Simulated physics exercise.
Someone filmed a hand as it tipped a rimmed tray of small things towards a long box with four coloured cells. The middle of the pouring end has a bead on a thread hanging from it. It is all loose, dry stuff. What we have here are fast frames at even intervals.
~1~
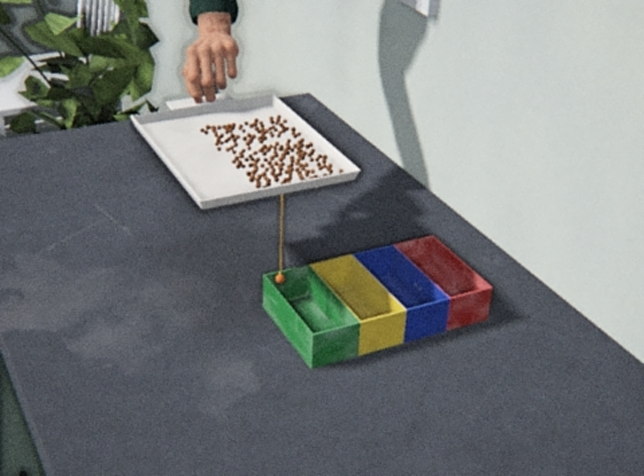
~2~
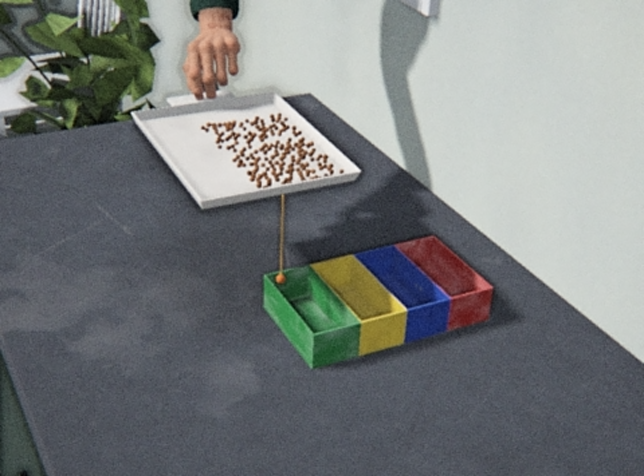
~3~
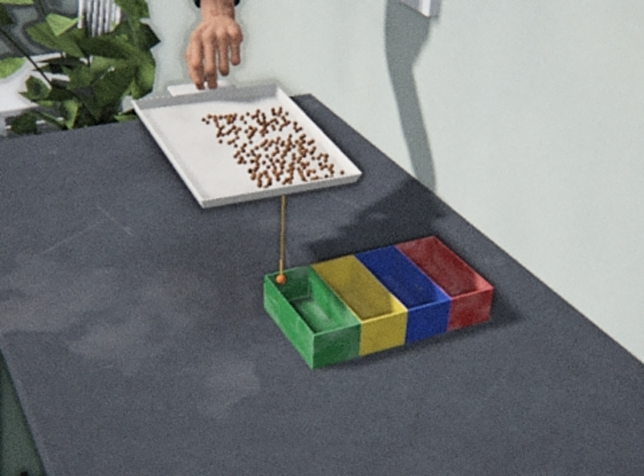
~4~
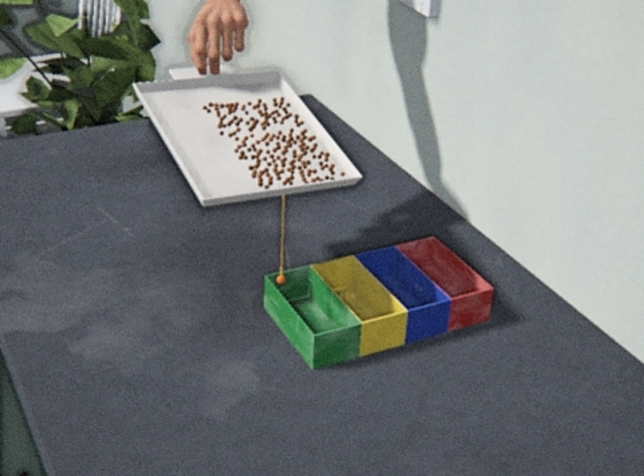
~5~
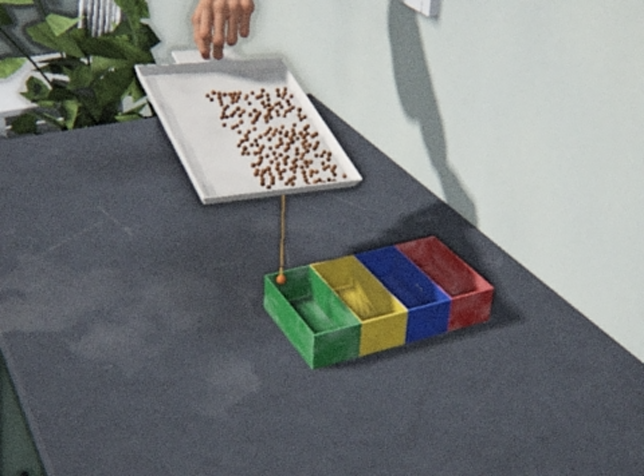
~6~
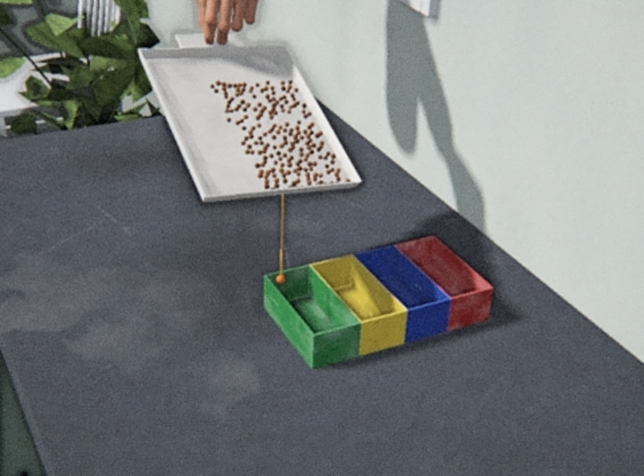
A hand raises the back of a white tray of small brown balls, tilting it steeper.
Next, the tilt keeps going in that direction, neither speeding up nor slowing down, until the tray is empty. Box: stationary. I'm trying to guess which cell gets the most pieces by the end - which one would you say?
I would say the yellow one.
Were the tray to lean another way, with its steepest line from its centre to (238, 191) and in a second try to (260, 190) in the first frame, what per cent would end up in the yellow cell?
Near 0 % and, after that, 0 %.
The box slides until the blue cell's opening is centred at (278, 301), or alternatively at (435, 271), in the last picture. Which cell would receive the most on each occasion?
The first position gives red, and the second gives the cell in green.
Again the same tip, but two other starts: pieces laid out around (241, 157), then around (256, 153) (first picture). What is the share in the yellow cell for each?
First some 60, then 60 per cent.
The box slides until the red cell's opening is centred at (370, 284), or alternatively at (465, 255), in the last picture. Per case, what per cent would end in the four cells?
You'd get 100 per cent first and 90 per cent second.
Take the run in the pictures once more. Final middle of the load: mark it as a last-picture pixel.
Around (358, 321).
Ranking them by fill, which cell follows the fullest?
That would be that green cell.
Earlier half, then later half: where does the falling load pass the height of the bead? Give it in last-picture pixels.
(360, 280) for the early half, (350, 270) for the late half.
Soon after the last picture, tray tipped steeply; about half on the tray; about a quarter in the yellow cell; a small part in the blue cell; a stray few in the green cell; about a quarter falling or outside the box.
A little later, tray tipped past a quarter turn; about two thirds in the yellow cell; about a quarter in the green cell; a small part in the blue cell; a small part falling or outside the box.
Later still, tray tipped past a quarter turn; about two thirds in the yellow cell; about a quarter in the green cell; a small part in the blue cell; a stray few falling or outside the box.
At rest, tray tipped past a quarter turn; about two thirds in the yellow cell; about a quarter in the green cell; a small part in the blue cell; none in the red cell; a stray few outside the box.
